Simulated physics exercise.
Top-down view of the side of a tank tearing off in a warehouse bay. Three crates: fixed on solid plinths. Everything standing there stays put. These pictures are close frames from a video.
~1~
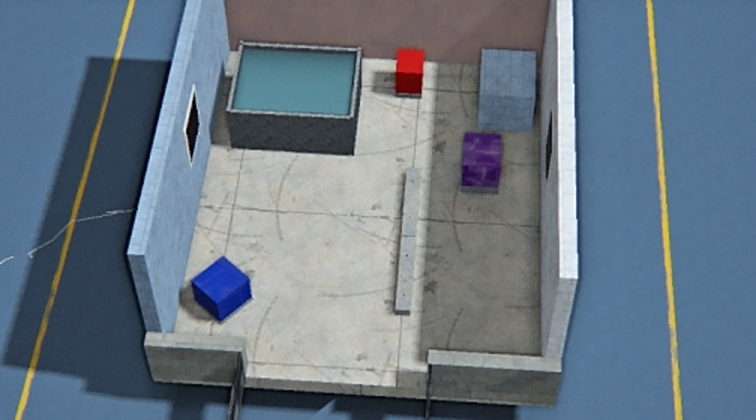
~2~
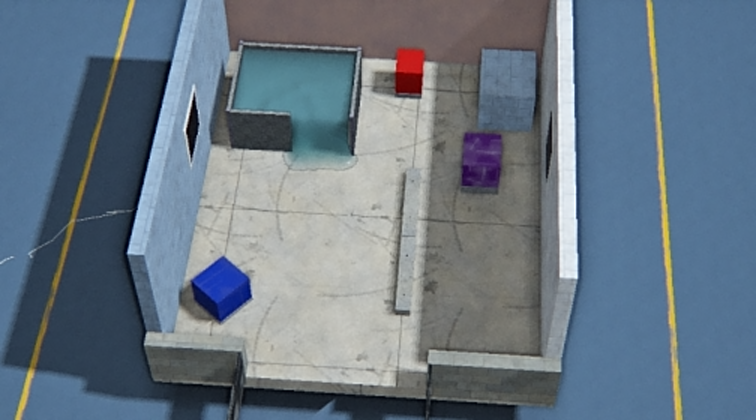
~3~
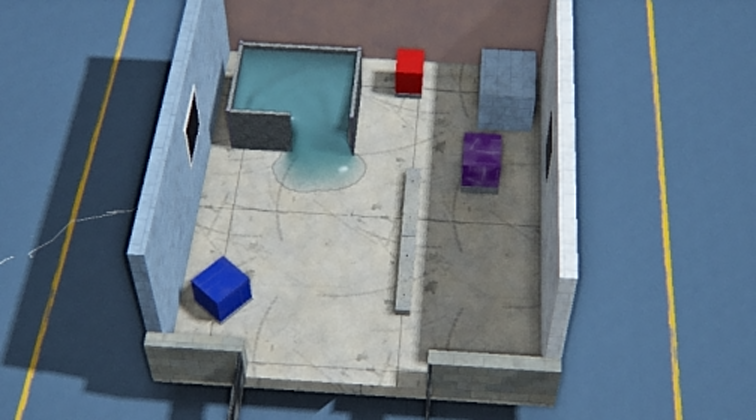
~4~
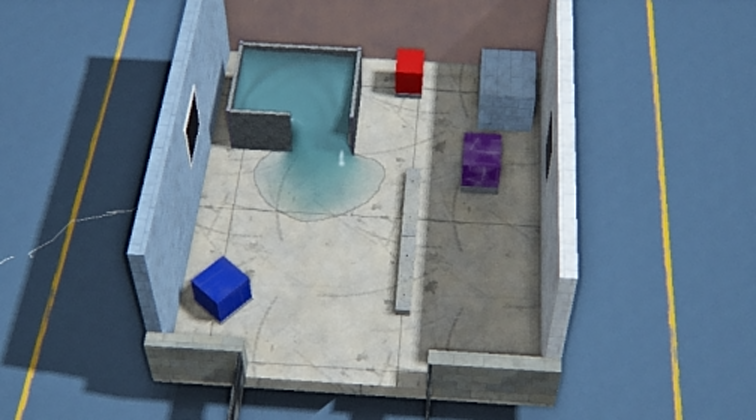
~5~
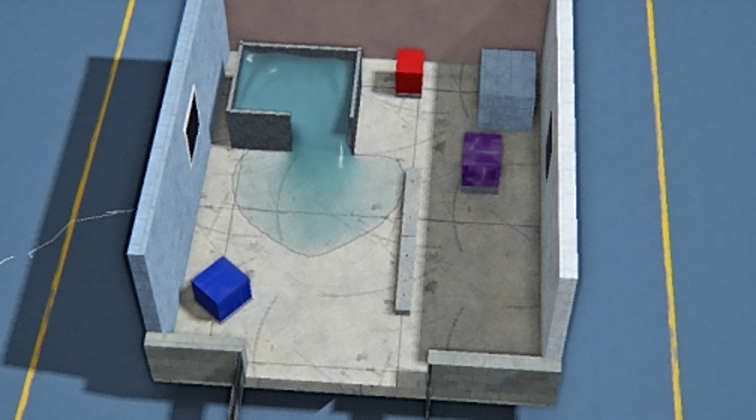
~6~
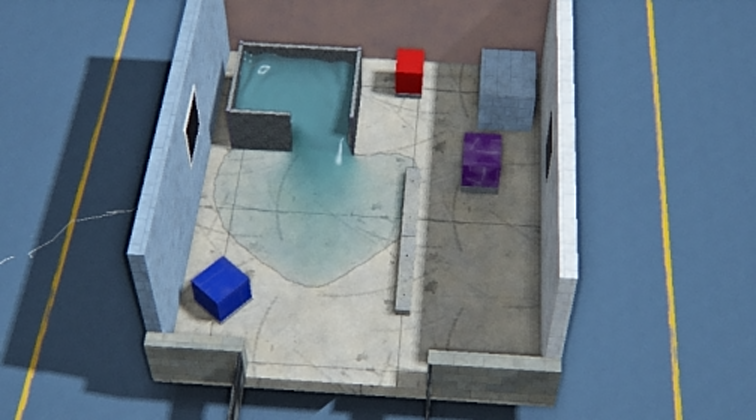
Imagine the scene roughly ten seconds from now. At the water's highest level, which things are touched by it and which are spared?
My prediction: The red crate will be missed by the water. The purple crate will be missed by the water. The blue crate will be caught by the water.
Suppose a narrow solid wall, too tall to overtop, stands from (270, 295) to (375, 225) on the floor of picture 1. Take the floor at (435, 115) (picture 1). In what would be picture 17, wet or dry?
There: No water.
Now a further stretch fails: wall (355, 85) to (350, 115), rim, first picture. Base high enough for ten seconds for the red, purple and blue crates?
Then the red crate gets flooded, the purple crate gets flooded and the blue crate gets flooded.
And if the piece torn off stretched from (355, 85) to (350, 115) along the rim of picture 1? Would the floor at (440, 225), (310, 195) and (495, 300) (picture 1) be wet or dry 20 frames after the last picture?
The first point is swamped, the second unwetted, the third swamped.
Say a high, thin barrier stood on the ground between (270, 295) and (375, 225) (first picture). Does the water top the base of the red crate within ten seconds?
My reading: The red one takes water.
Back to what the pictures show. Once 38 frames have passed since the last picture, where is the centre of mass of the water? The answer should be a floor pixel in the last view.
The water centres close to (306, 212).
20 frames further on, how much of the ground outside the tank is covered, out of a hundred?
I'd put it at roughly 45 per cent.
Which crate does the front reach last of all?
Note: The red-painted one.
A moment on, water covers 40 % of the floor; the red crate not reached, the purple crate water round its plinth, the blue crate water round its plinth.
Next, water covers 50 % of the floor; the red crate not reached, the purple crate water round its plinth, the blue crate water round its plinth.
Then, water covers 45 % of the floor; the red crate not reached, the purple crate water round its plinth, the blue crate water round its plinth.
Later, water covers 55 % of the floor; the red crate water round its plinth, the purple crate water round its plinth, the blue crate water round its plinth.
In the end, water covers 60 % of the floor; the red crate stayed above the water, the purple crate stayed above the water, the blue crate was topped.
